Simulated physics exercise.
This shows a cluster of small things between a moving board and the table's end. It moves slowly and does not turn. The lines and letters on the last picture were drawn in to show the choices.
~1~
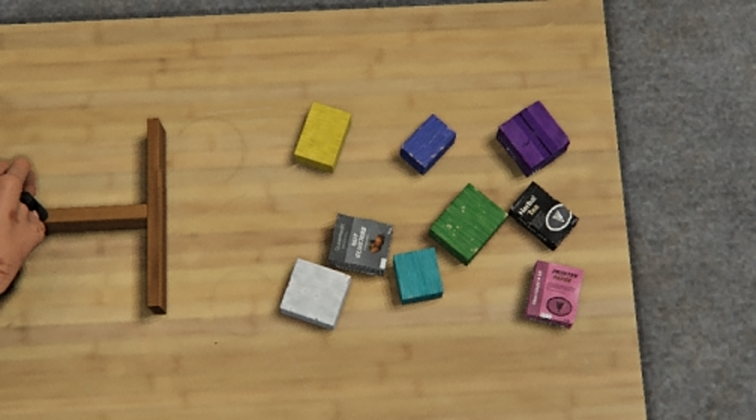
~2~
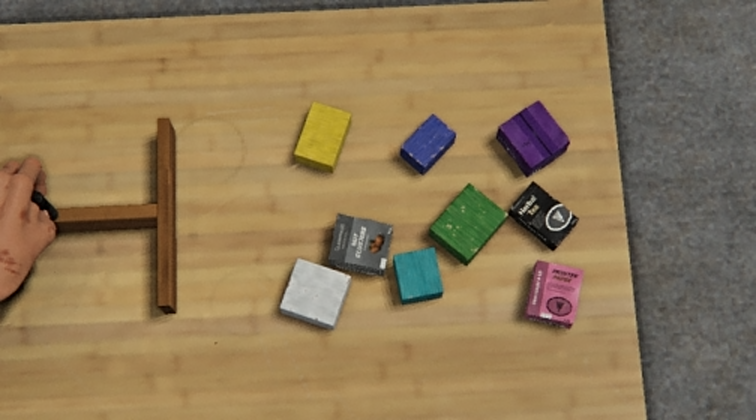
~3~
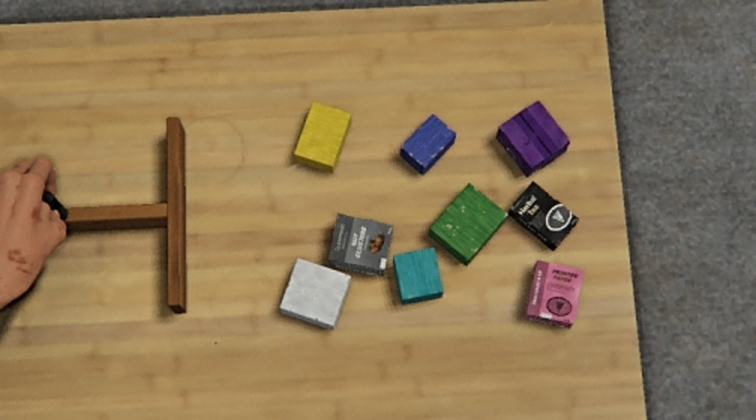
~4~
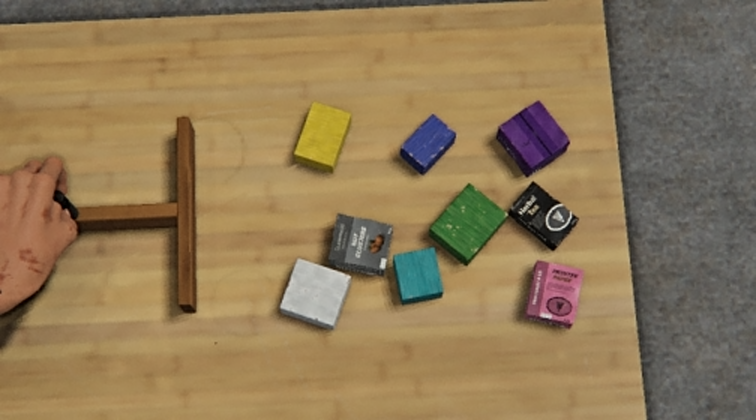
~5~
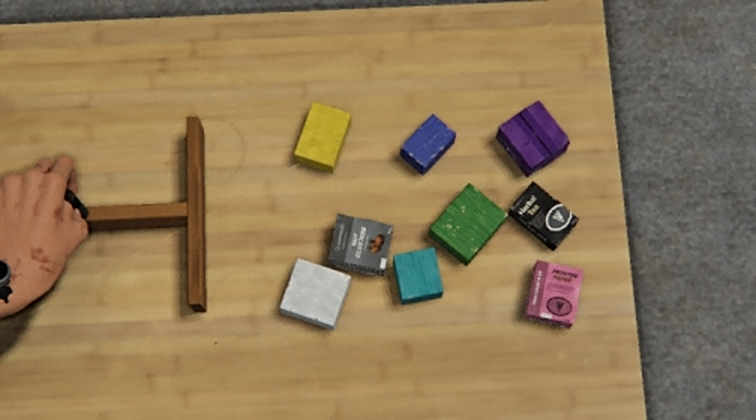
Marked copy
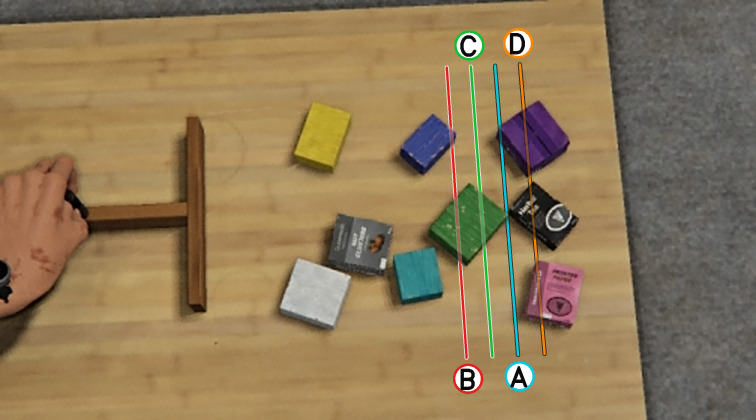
A hand slid a T-shaped wooden board slowly a short way right across a table, toward a scattered group of colourful blocks and small packets, which stayed still and untouched.
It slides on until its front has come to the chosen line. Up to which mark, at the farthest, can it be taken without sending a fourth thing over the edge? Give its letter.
Stop at D.
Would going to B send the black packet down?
By then, no.
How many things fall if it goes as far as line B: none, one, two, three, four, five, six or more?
In all, none.
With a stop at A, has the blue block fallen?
No.
On the copy, A at (506, 206); B at (456, 208); C at (481, 207); D at (532, 204).
On D. First, board (316, 203); yellow block (341, 136); white block (356, 298).
Then, board (436, 197); black packet (568, 208); pink box (571, 292).
Finally, board (531, 193); black packet over the edge; pink box over the edge; three fallen.
By contrast, A is within the limit but short; B is within the limit but short; C is within the limit but short.
